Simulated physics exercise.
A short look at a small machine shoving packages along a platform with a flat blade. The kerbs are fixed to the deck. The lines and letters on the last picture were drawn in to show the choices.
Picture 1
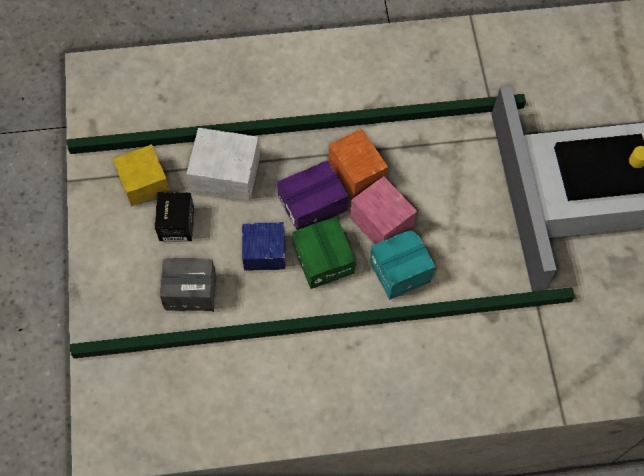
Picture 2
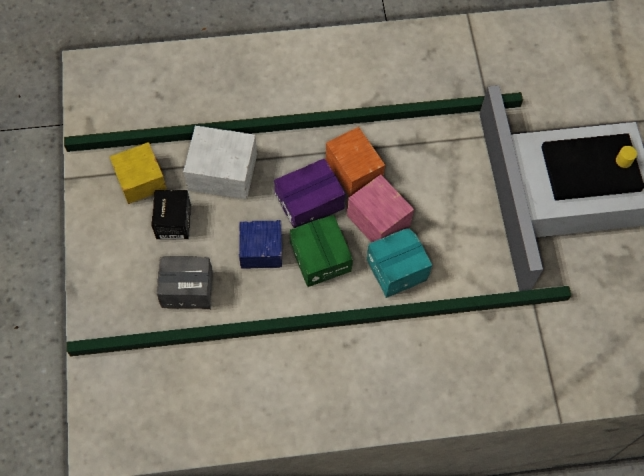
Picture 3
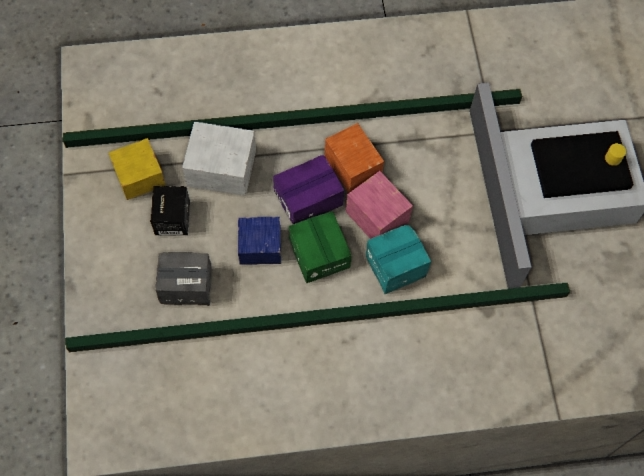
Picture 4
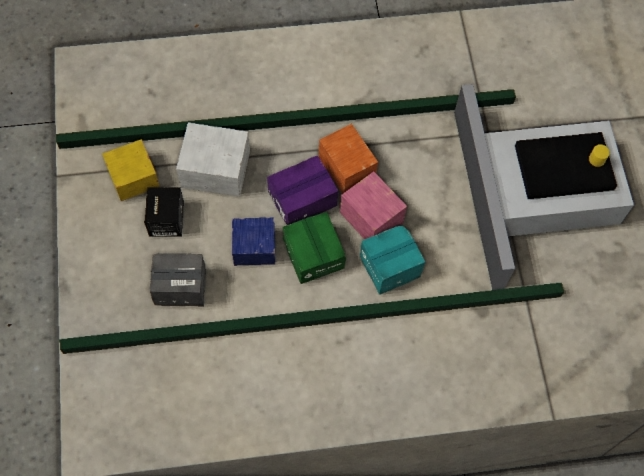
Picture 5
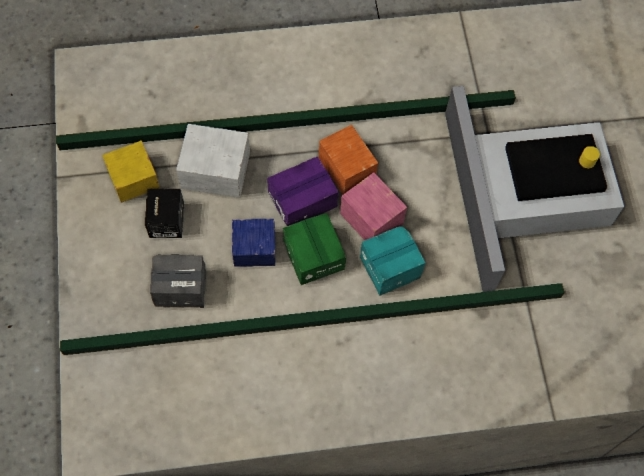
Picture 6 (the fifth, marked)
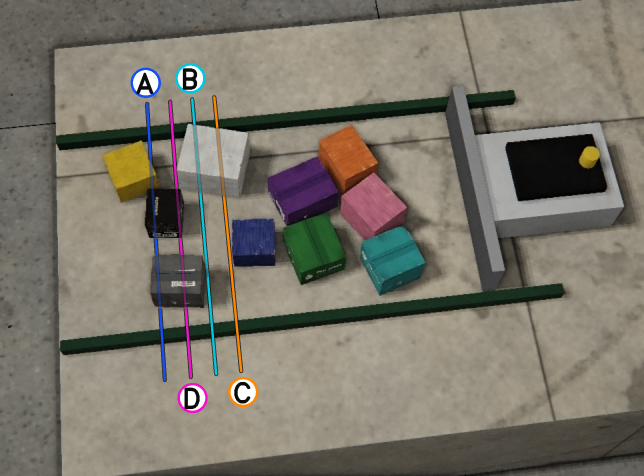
On a pale stone platform, a white machine with a flat grey blade slid slowly left between two green rails, closing in on a cluster of colourful boxes that stayed where they were, untouched.
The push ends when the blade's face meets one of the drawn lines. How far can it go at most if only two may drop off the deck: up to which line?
Line D.
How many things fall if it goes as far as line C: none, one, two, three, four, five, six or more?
The count is none.
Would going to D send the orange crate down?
No.
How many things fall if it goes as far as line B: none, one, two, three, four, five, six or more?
In all, none.
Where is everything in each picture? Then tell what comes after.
The first frame shows pink crate (383, 215); green box (324, 252); yellow crate (142, 175).
The second frame shows robot (586, 166); white crate (221, 163).
The third frame shows robot (575, 164); black box (171, 211).
The fourth frame shows robot (559, 165); purple parcel (303, 191).
The fifth frame shows robot (549, 167); orange crate (348, 161); pink crate (373, 211); green box (314, 249).
On the marked copy, A at (155, 233); B at (203, 228); C at (227, 225); D at (180, 230).
Following D. Soon after the start, robot (444, 178); turquoise box (349, 263); orange crate (335, 158).
Later, robot (338, 189); yellow crate (121, 174); grey box (132, 301).
In the end, robot (255, 198); blue crate (62, 270); grey box (62, 312); none fallen.
As for the rest, A drops four; B is within the limit but short; C is within the limit but short.
